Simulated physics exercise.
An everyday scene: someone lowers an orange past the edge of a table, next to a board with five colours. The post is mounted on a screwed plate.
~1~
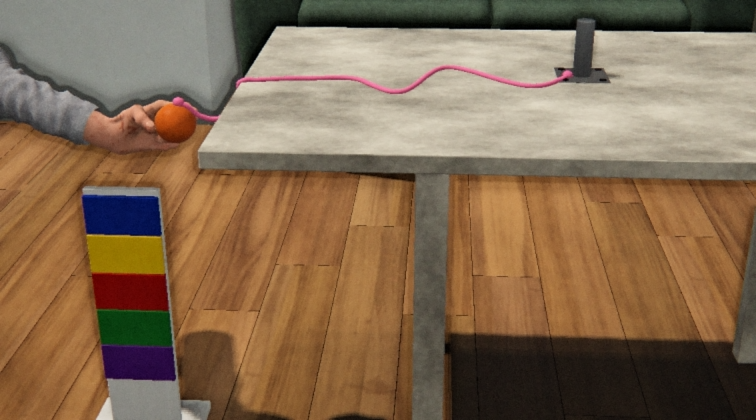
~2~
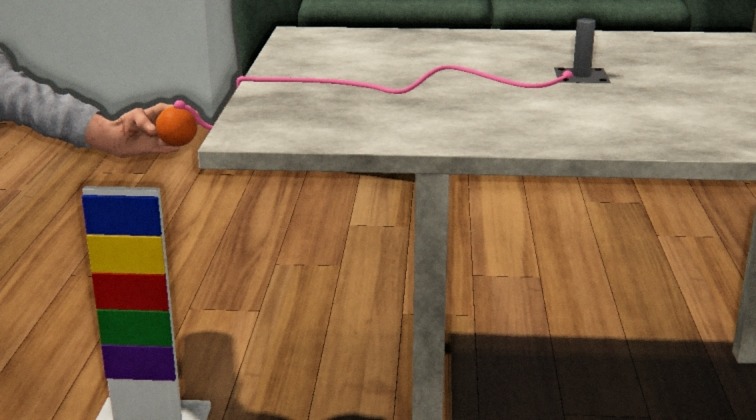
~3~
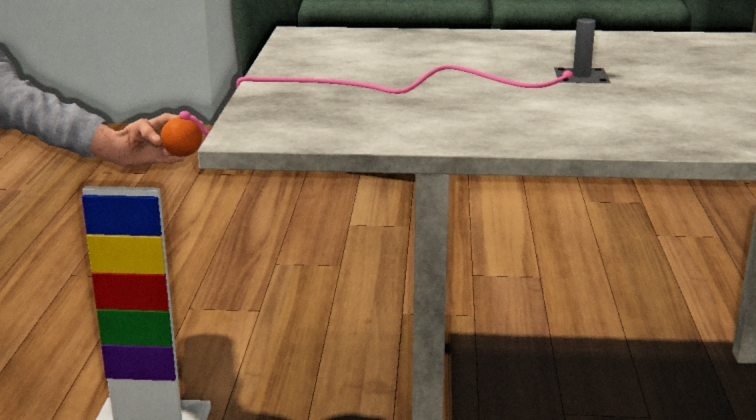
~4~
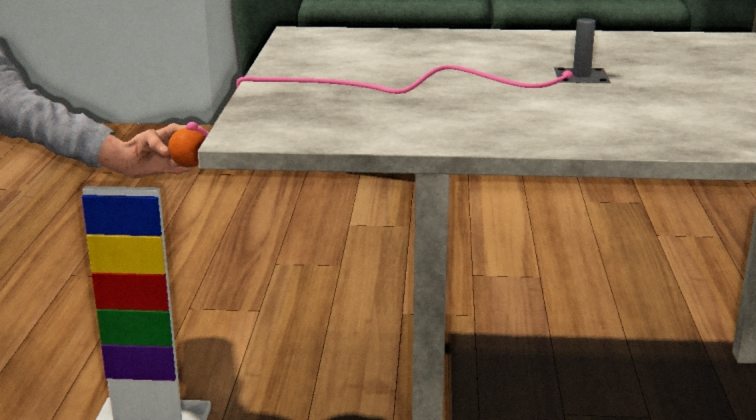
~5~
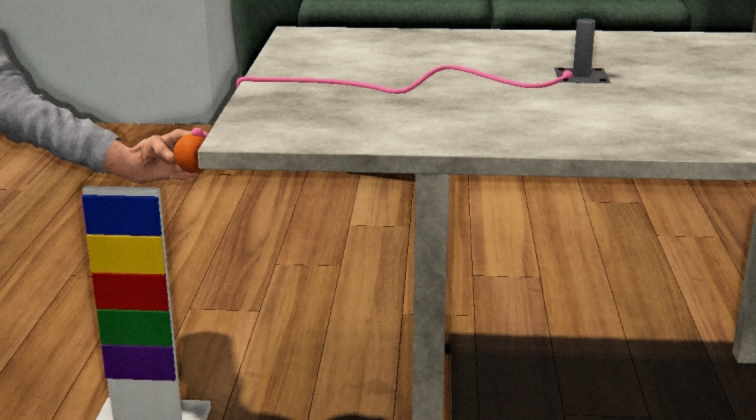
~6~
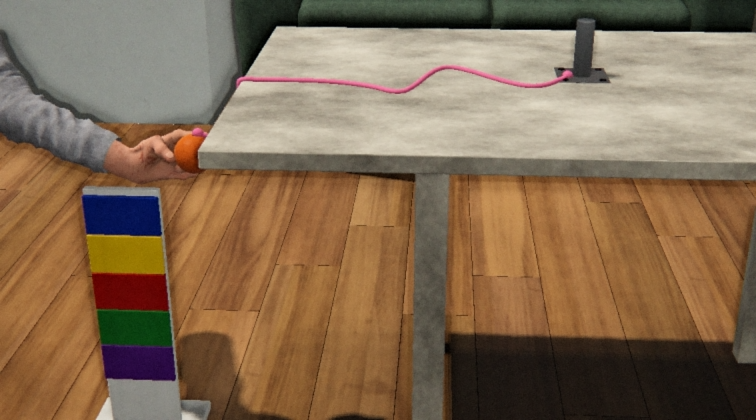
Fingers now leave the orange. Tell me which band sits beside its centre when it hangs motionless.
The red one sits beside it.
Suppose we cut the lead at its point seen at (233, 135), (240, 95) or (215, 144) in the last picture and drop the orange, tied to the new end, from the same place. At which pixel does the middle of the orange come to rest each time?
First try near (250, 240), second near (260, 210), third near (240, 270).
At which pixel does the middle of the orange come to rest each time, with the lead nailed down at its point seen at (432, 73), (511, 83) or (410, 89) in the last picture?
Approximately (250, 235), (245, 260) and (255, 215), respectively.
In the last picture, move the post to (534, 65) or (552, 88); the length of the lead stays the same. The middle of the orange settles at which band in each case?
The first case gives green, the second gives green.
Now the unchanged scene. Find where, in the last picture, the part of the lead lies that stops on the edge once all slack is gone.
(340, 83).
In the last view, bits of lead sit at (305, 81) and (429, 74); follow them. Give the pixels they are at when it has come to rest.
(244, 119), then (373, 77).
Early on, orange near (268, 264); level with yellow.
Midway, orange near (238, 281); level with red.
Finally, orange near (247, 284); level with red. At red.
